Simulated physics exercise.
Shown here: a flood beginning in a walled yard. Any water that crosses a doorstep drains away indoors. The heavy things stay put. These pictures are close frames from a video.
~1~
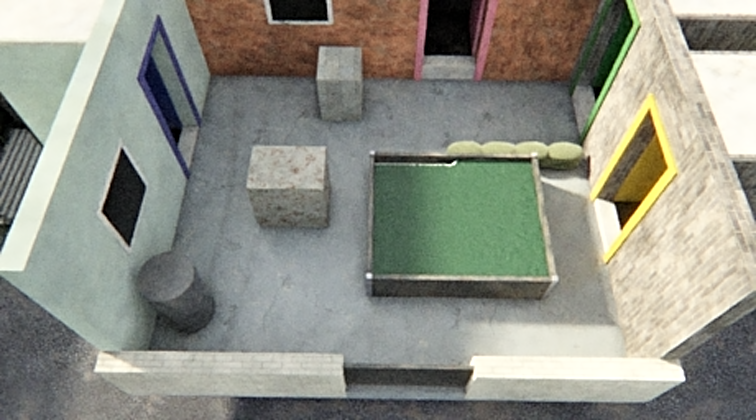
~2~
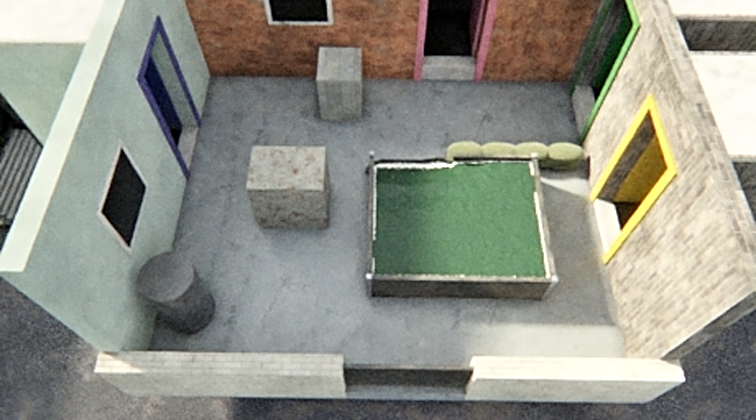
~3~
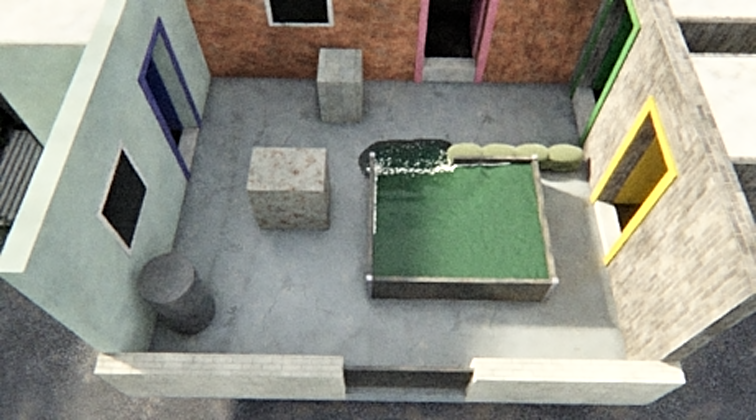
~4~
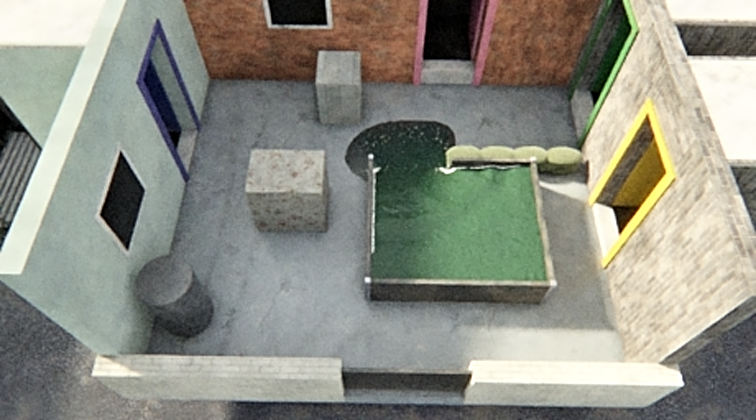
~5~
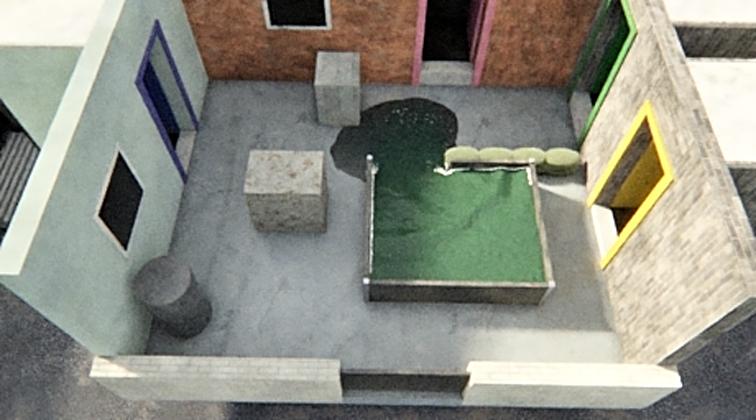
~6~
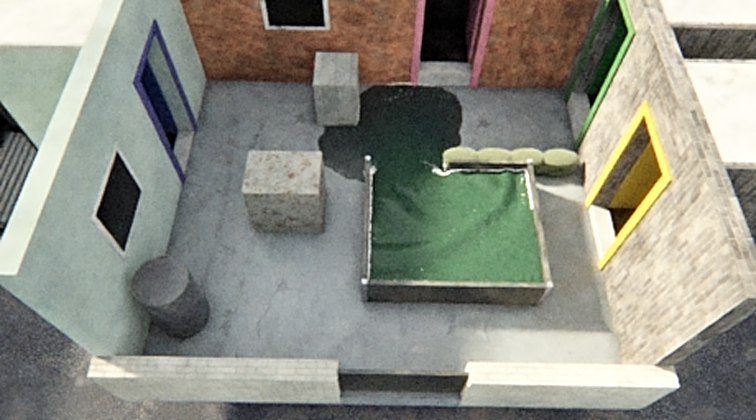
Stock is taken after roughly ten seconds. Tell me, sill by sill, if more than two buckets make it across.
Pink door: No, two or fewer; yellow door: No, two or fewer; blue door: Yes, more than two; green door: No, two or fewer.
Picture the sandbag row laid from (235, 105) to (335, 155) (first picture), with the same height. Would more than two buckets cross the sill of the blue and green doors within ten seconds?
Well, the blue door comes in short, while the green door comes in short.
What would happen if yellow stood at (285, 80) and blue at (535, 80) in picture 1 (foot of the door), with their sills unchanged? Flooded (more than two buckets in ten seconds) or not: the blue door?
Note - blue door: Comes out above.
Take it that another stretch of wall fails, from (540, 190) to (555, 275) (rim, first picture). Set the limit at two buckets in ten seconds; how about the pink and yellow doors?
So here's how it goes: Pink stays within bounds, while yellow runs over.
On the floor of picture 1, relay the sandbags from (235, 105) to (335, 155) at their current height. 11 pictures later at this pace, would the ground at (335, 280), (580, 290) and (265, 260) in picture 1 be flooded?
The three points, in order, are untouched, untouched and untouched.
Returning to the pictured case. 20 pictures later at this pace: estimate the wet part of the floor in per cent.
Some 45 per cent.
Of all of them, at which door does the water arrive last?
It's the yellow door.
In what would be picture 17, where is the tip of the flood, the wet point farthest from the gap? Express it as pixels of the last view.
Pixel estimate: (206, 88).
A moment on, water covers 15 % of the floor; the pink door wet at the sill, nothing in, the yellow door not reached, the blue door not reached, the green door not reached.
Next, water covers 30 % of the floor; the pink door wet at the sill, nothing in, the yellow door not reached, the blue door not reached, the green door wet at the sill, nothing in.
Then, water covers 45 % of the floor; the pink door wet at the sill, nothing in, the yellow door wet at the sill, nothing in, the blue door under two buckets in, the green door wet at the sill, nothing in.
Later, water covers 70 % of the floor; the pink door wet at the sill, nothing in, the yellow door wet at the sill, nothing in, the blue door over two buckets in, the green door wet at the sill, nothing in.
In the end, water covers 95 % of the floor; the pink door wet at the sill, nothing in, the yellow door wet at the sill, nothing in, the blue door over two buckets in, the green door wet at the sill, nothing in.
